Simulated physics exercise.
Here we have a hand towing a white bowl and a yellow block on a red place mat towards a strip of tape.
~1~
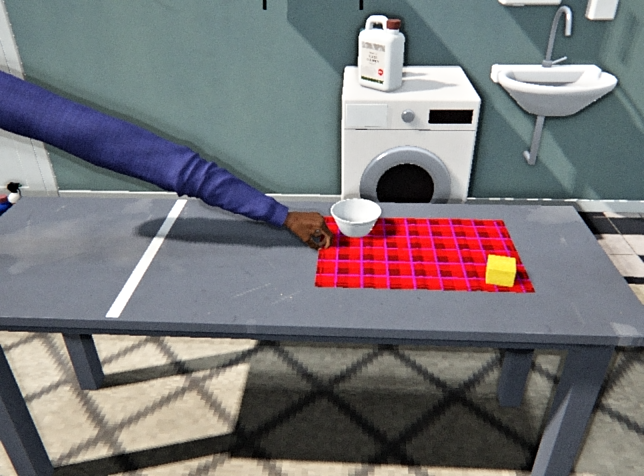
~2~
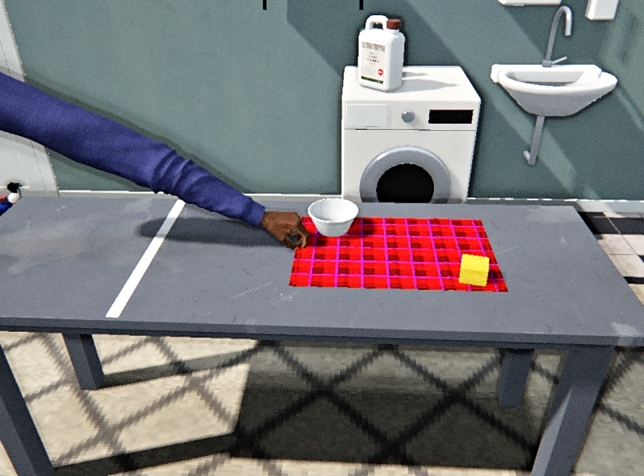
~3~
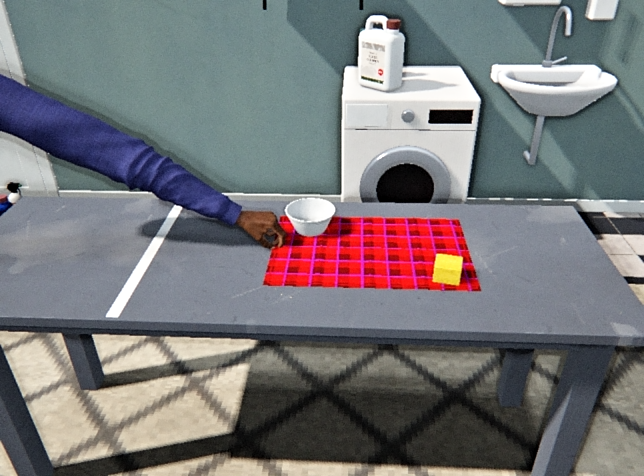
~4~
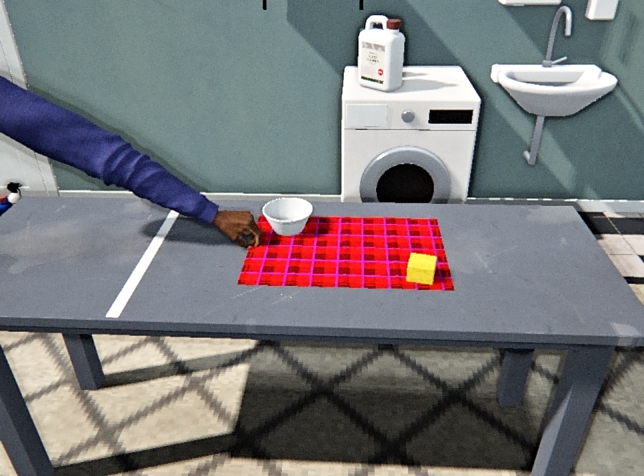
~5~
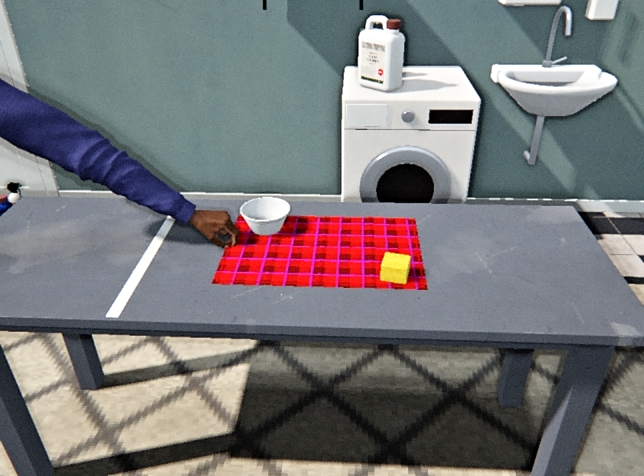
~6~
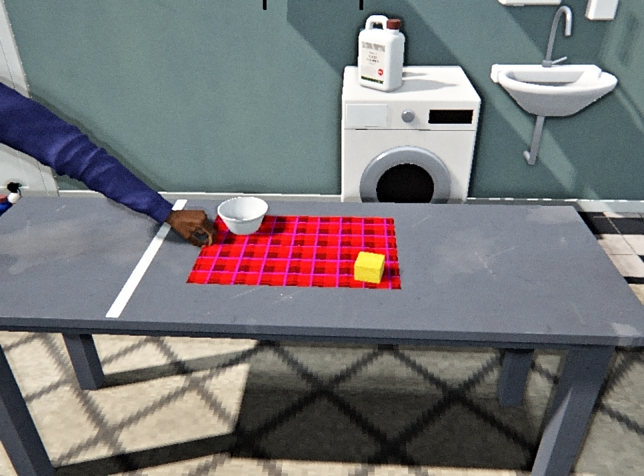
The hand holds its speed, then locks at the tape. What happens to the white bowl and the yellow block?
As it turns out, the white bowl slides clear of the cloth; the yellow block keeps its seat.
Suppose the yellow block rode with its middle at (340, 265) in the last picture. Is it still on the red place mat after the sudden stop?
Then it holds on.
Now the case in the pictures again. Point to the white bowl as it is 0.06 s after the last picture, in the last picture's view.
Near (217, 218).
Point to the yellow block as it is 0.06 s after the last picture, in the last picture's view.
Near (339, 267).
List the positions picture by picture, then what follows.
In the first picture, place mat end (315, 287); white bowl (356, 210); yellow block (502, 263); tape (120, 303).
In the second picture, place mat end (289, 286), far hem (508, 292); yellow block (476, 262).
In the third picture, place mat end (263, 285); white bowl (310, 209).
In the fourth picture, place mat end (237, 285), far hem (454, 291); yellow block (423, 261).
In the fifth picture, place mat end (212, 284); white bowl (265, 209).
In the sixth picture, place mat end (186, 283), far hem (401, 289); white bowl (243, 208); yellow block (370, 260); tape (120, 303).
Then, 0.06 s on from there, hem short of the tape; white bowl on the cloth near (217, 218); yellow block on the cloth near (339, 267).
Then, 0.17 s on from there, hem at the tape; white bowl on the cloth near (172, 217); yellow block on the cloth near (285, 265).
In the end, hem at the tape; white bowl ahead of the hem near (96, 216); yellow block on the cloth near (190, 263). The white bowl leaves the cloth and the yellow block stays on the cloth.
